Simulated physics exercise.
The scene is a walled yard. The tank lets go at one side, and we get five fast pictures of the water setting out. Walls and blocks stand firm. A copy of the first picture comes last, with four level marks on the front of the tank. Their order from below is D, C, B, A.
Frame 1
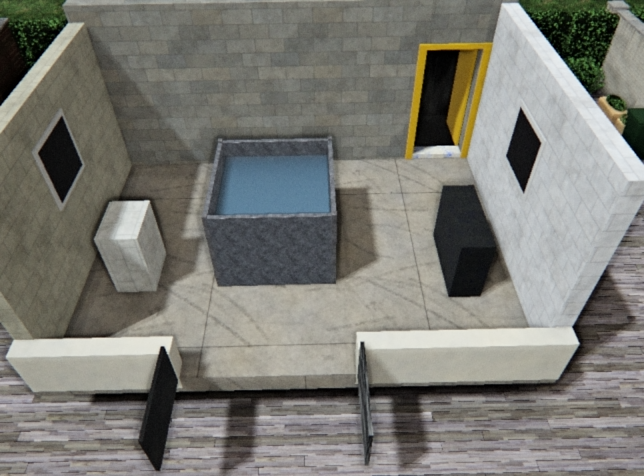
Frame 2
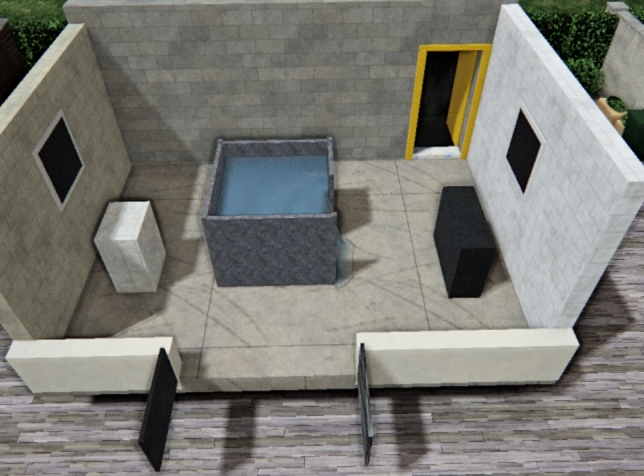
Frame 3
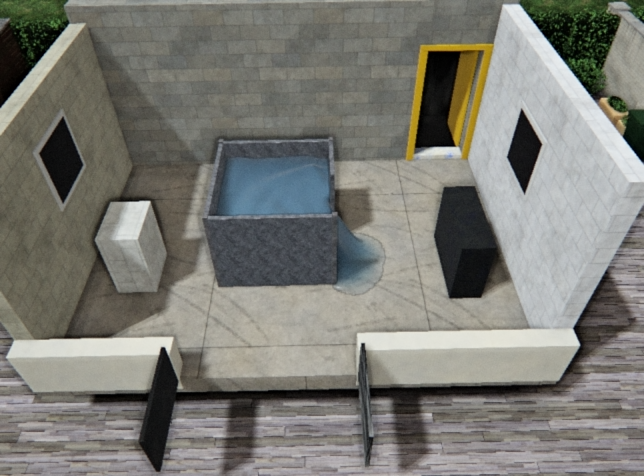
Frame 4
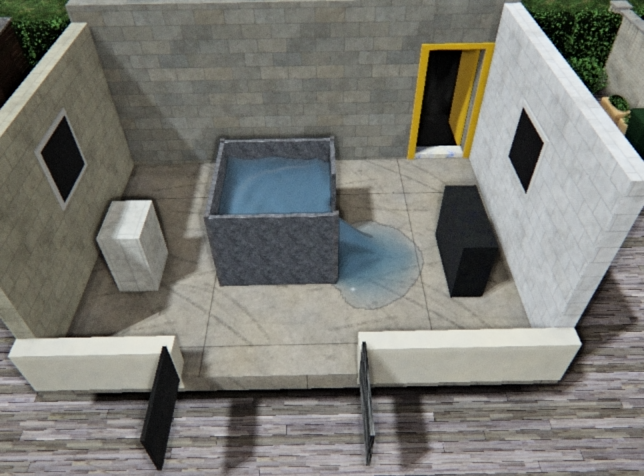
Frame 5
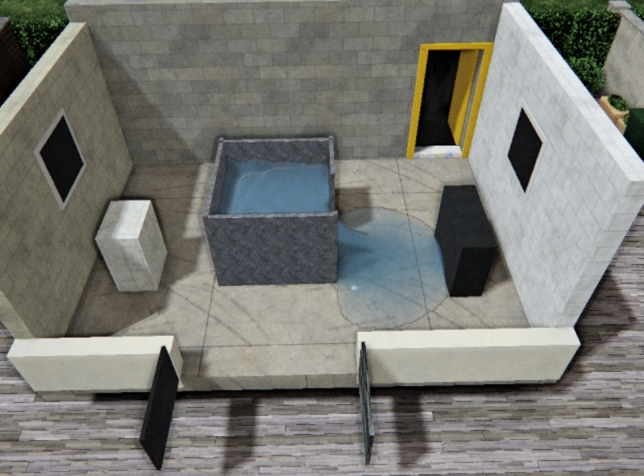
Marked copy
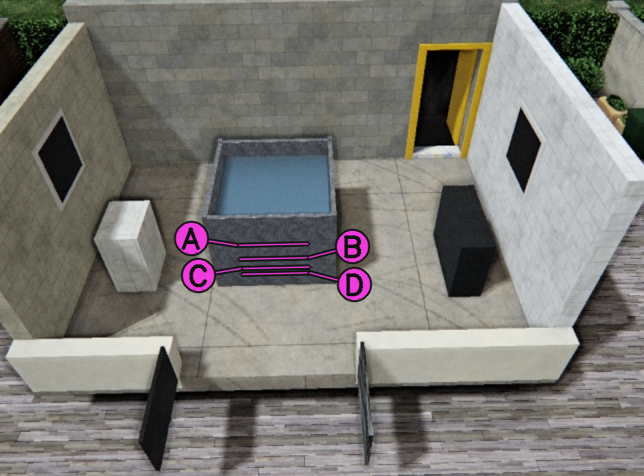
A square dark stone tank of blue water stands in a walled yard, seen from high in front by a still camera. A pale block sits to its left and a black one to its right, with a yellow doorway behind and an open gate in the low cream front wall. Water pours from the tank's right side and spreads across the paving in a widening puddle, reaching the black block.
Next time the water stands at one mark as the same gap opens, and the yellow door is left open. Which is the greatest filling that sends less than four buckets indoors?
That is level C.
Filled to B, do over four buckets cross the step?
Yes.
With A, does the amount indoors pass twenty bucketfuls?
Yes.
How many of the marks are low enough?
Two of the four.
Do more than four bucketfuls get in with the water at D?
No, not at all.
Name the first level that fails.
That is level B.
On the marked copy, A at (272, 244); B at (274, 258); C at (275, 267); D at (275, 273); from the bottom up D, C, B, A.
If A is chosen, dozens of bucketfuls pour in.
If B is chosen, about 10 bucketfuls get in.
If C is chosen, a bucket or two gets in.
If D is chosen, nothing gets over.
